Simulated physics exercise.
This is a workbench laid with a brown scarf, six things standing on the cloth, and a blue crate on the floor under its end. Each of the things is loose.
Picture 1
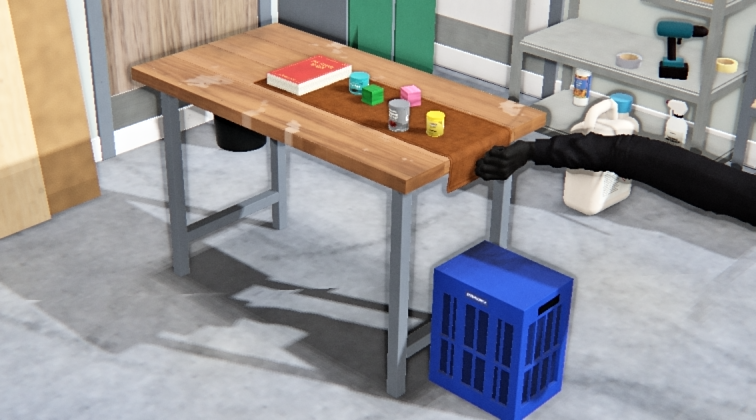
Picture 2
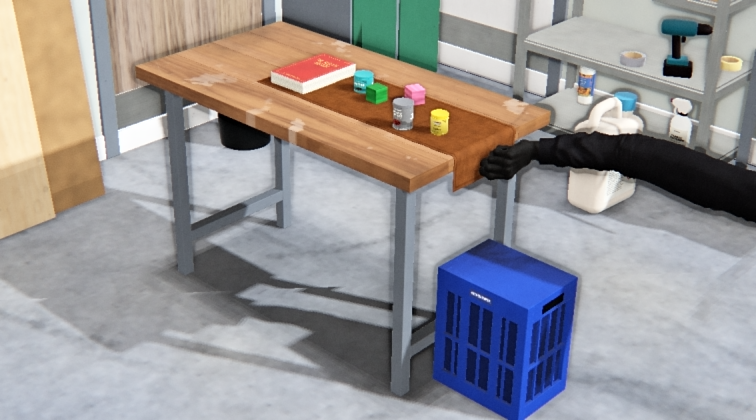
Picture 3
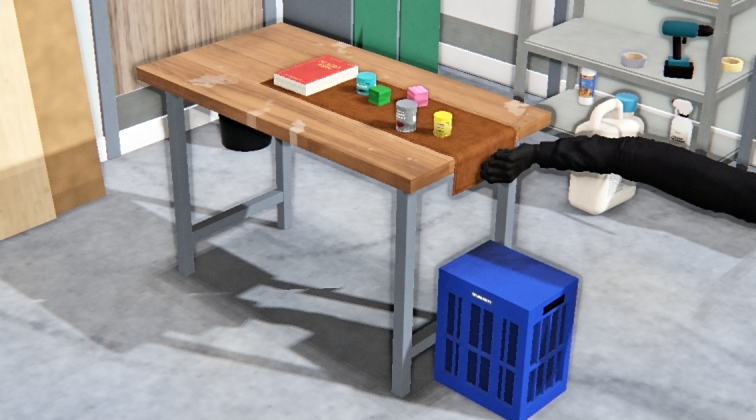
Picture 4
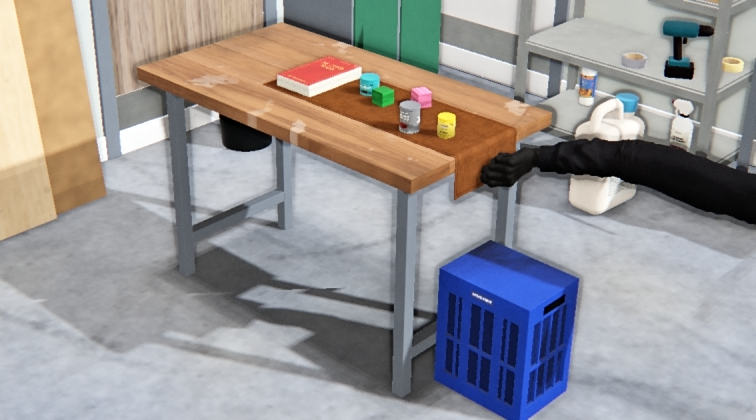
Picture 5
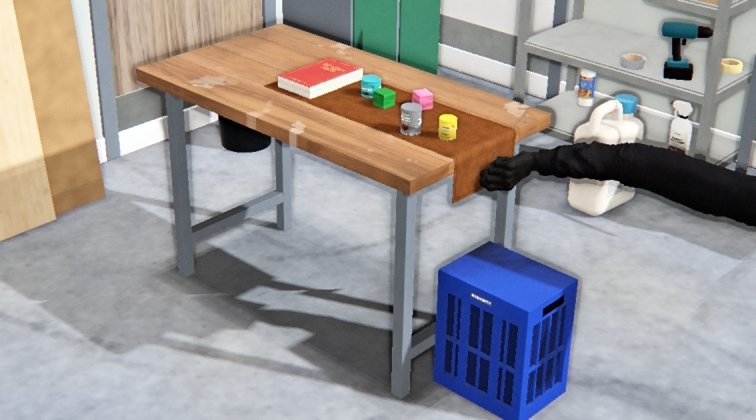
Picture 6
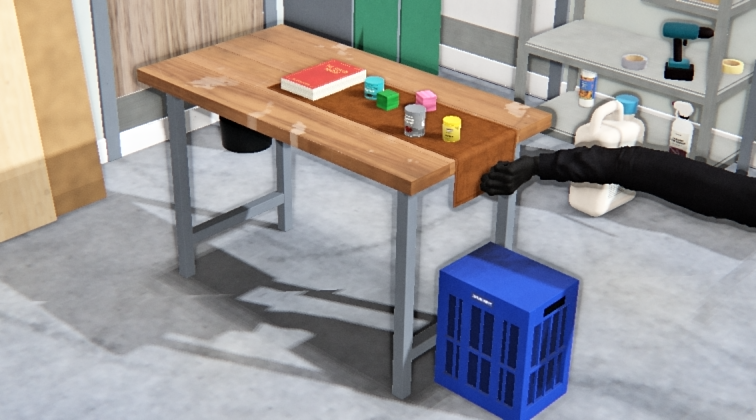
To begin with, a black-sleeved arm at the right grips the hanging end of a brown cloth on a wooden workbench, above a blue crate. The hand draws the cloth down slightly, and the red book, pots, cubes and grey can ride with it a little to the right, all staying upright.
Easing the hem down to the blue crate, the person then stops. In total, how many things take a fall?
From here the drop count reads two, plain and simple.
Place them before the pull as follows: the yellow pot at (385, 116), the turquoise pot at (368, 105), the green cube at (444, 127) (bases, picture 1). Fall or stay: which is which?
Result - yellow pot still up, turquoise pot still up, green cube down.
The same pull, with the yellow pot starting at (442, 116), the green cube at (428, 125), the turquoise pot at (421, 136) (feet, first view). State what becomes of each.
Well, the yellow pot is dislodged, the green cube is dislodged, and the turquoise pot is dislodged.
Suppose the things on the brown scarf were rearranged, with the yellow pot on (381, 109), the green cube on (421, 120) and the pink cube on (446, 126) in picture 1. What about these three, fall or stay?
Outcome: Yellow pot stays aboard, green cube falls away, pink cube falls away.
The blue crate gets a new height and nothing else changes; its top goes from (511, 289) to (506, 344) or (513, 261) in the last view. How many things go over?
We'd see 4, then 1.
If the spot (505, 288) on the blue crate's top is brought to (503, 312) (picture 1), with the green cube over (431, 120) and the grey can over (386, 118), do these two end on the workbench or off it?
The green cube? Lost. The grey can? Lost.
Soon after, hem near (483, 222); all still up.
Then, hem on the crate; yellow pot and grey can gone.
At rest, hem on the crate; yellow pot and grey can gone. The count of fallen things is two.
